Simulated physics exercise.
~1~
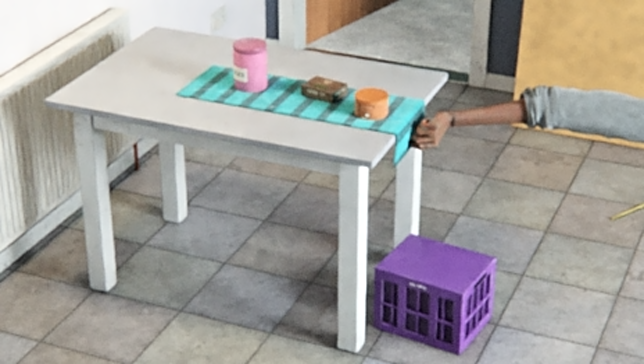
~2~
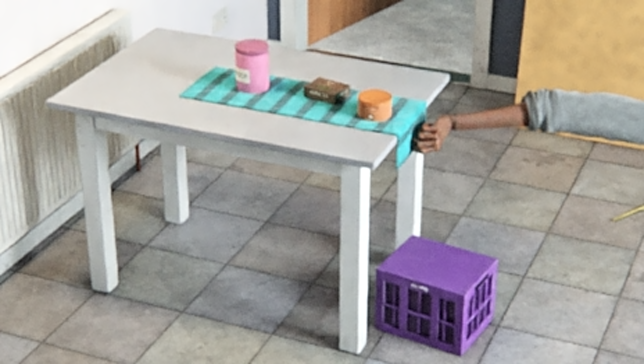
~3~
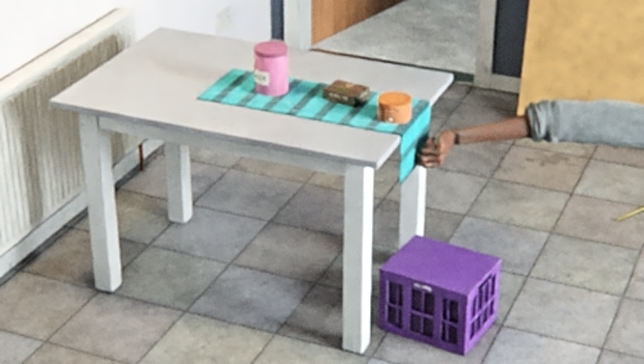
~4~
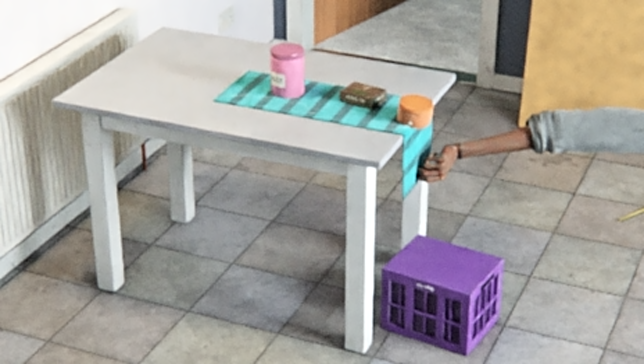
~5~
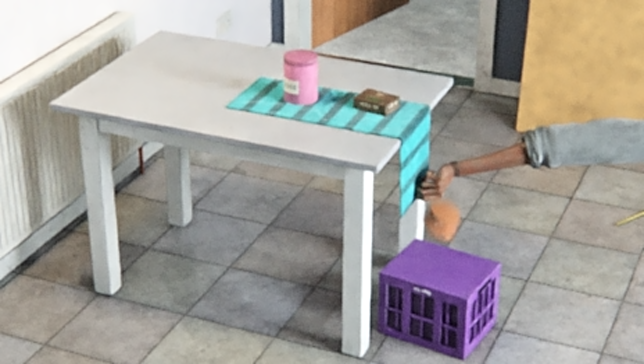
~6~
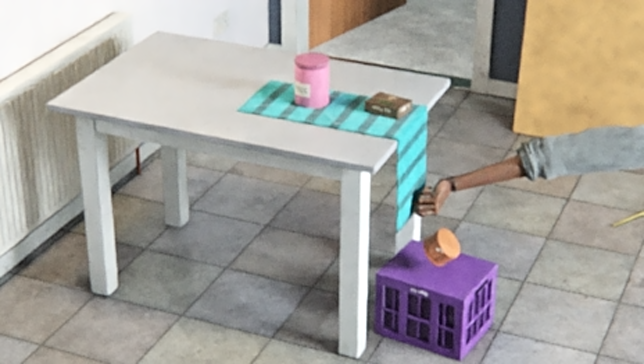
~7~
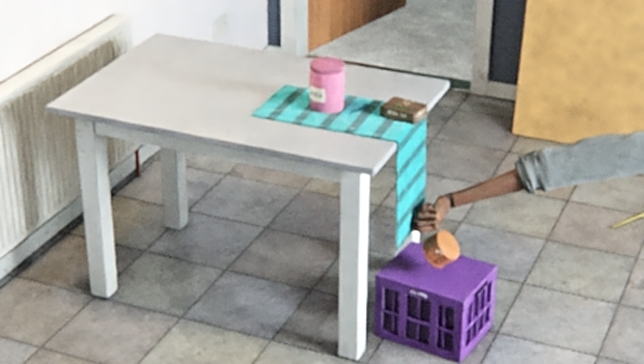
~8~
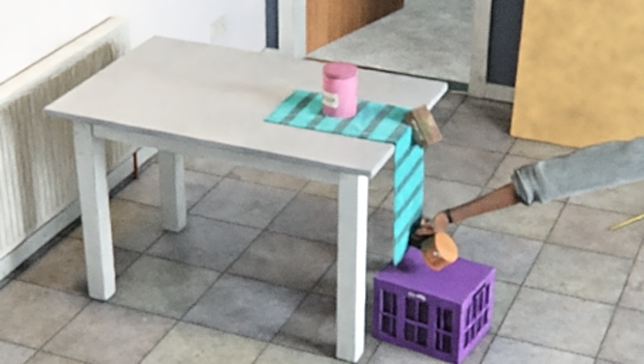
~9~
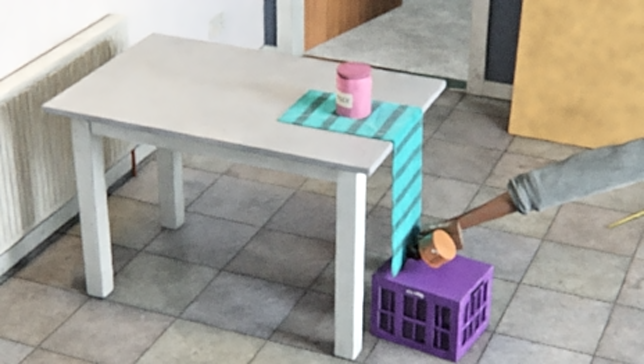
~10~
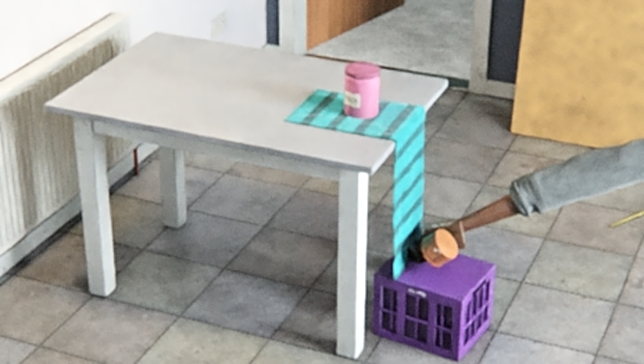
The video shows a hand slowly pulling a turquoise striped cloth over the right end of a white table, dropping first an orange tub, then a brown packet, over the edge, until the hem rests on a purple crate while the pink canister stays upright on the table.
